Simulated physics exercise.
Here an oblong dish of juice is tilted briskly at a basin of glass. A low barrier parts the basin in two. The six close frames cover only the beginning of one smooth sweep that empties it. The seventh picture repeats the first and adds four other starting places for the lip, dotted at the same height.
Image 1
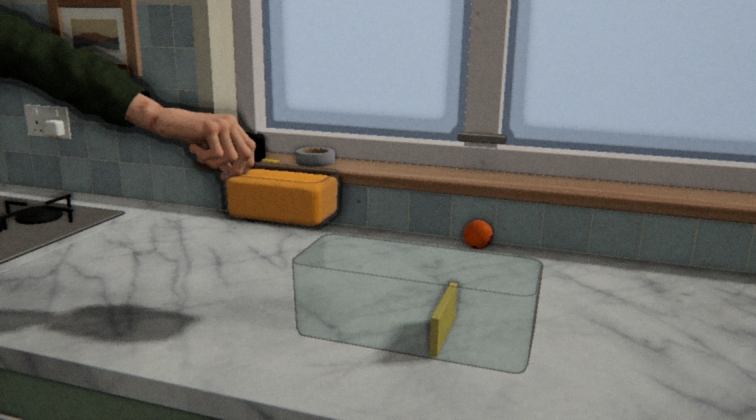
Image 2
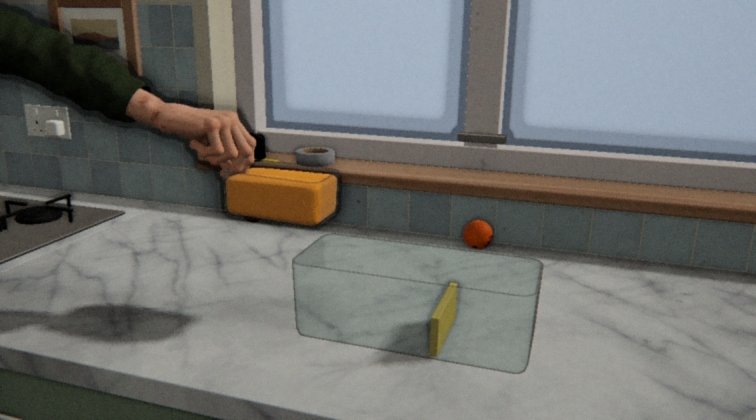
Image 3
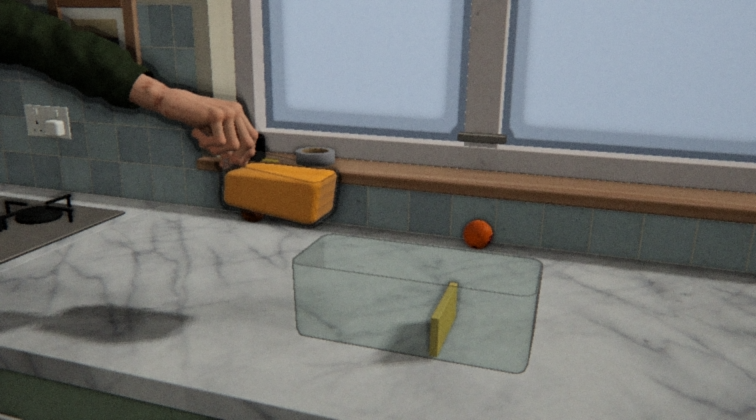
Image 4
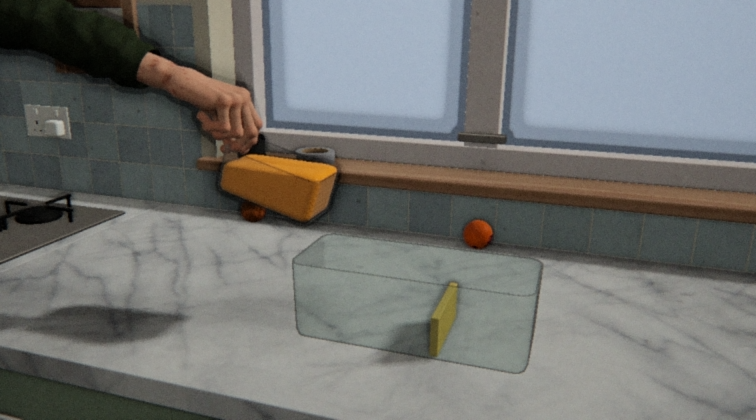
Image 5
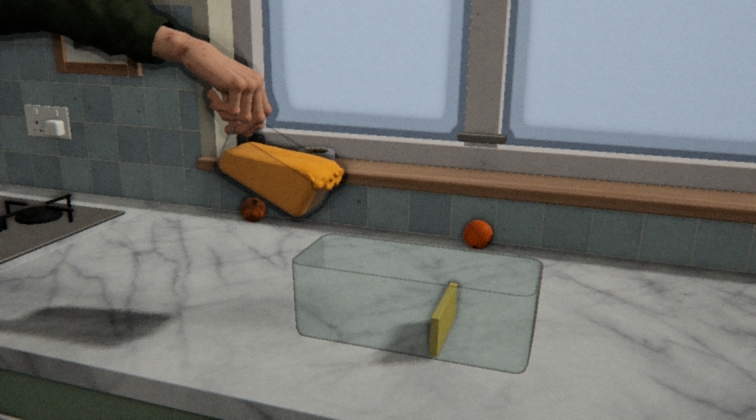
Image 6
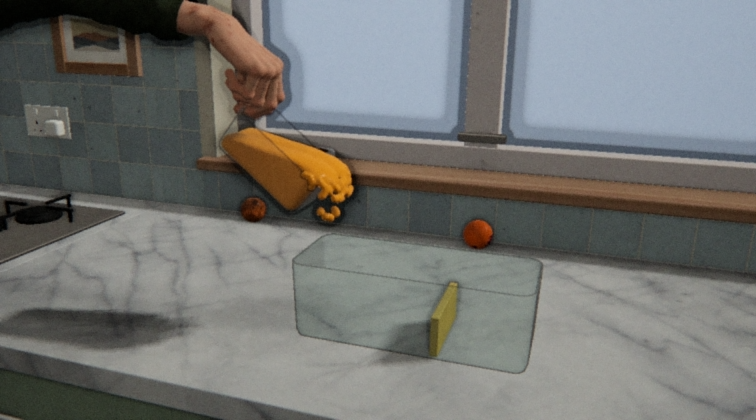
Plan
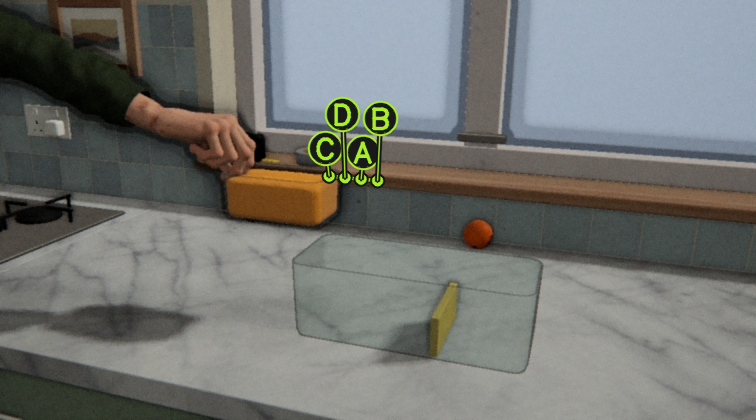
The clip shows a hand above a marble counter tilting an oblong orange container beside a clear glass basin with a low yellow divider, first slightly, then more steeply, as orange juice comes over its lip in rounded blobs.
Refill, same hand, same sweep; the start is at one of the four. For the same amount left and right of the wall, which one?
A.
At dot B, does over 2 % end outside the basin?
Yes.
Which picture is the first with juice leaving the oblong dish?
In picture 4.
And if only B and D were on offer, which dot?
That is dot B.
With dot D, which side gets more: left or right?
The left one.
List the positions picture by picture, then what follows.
Upright, lip at (328, 176); basin from (298, 331) to (528, 372); top of the wall at (445, 299); nothing has left yet.
Upright, lip at (328, 176); nothing has left yet.
Tipped about 7°, lip at (328, 176); nothing has left yet.
Tipped about 15°, lip at (328, 176); juice is over the lip, down to (328, 176).
Tipped about 27°, lip at (328, 176); juice is over the lip, down to (332, 186).
Tipped about 39°, lip at (328, 176); juice is over the lip, down to (332, 217).
On the marked copy, A at (361, 179); B at (377, 180); C at (329, 176); D at (345, 177).
With A, about 51 % ends left of the wall and 42 % right of it; 7 % is lost outside.
With B, about 32 % ends left of the wall and 58 % right of it; 10 % is lost outside.
With C, about 88 % ends left of the wall and 5 % right of it; 7 % is lost outside.
With D, about 78 % ends left of the wall and 13 % right of it; 9 % is lost outside.
